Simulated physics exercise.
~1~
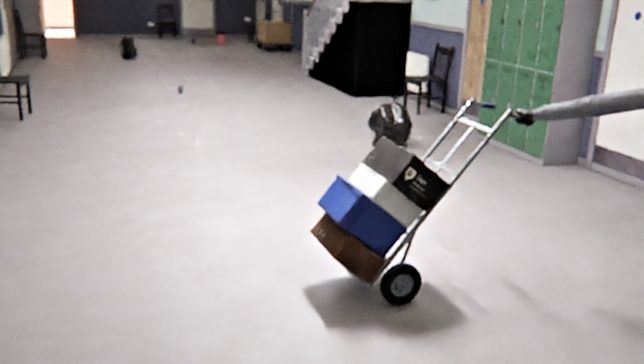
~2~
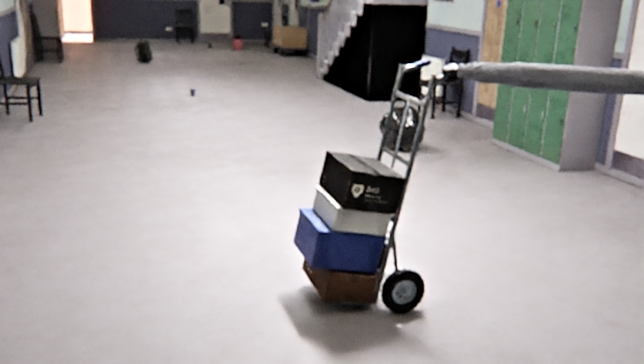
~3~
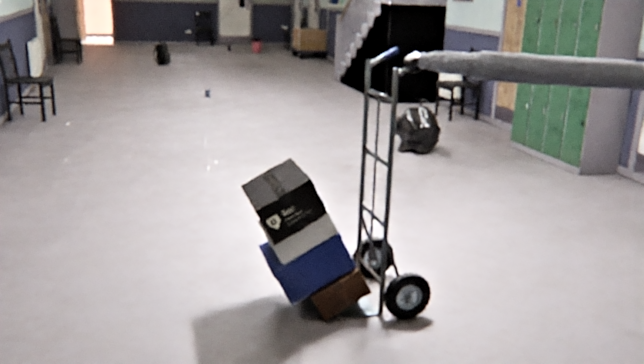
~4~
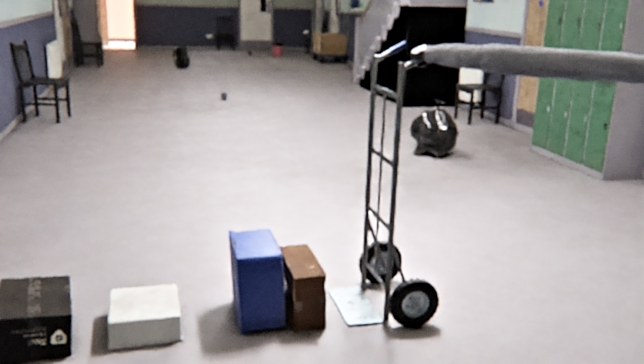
Hand truck being swung upright by a grey arm, its stacked boxes toppling left and ending strewn along the floor.
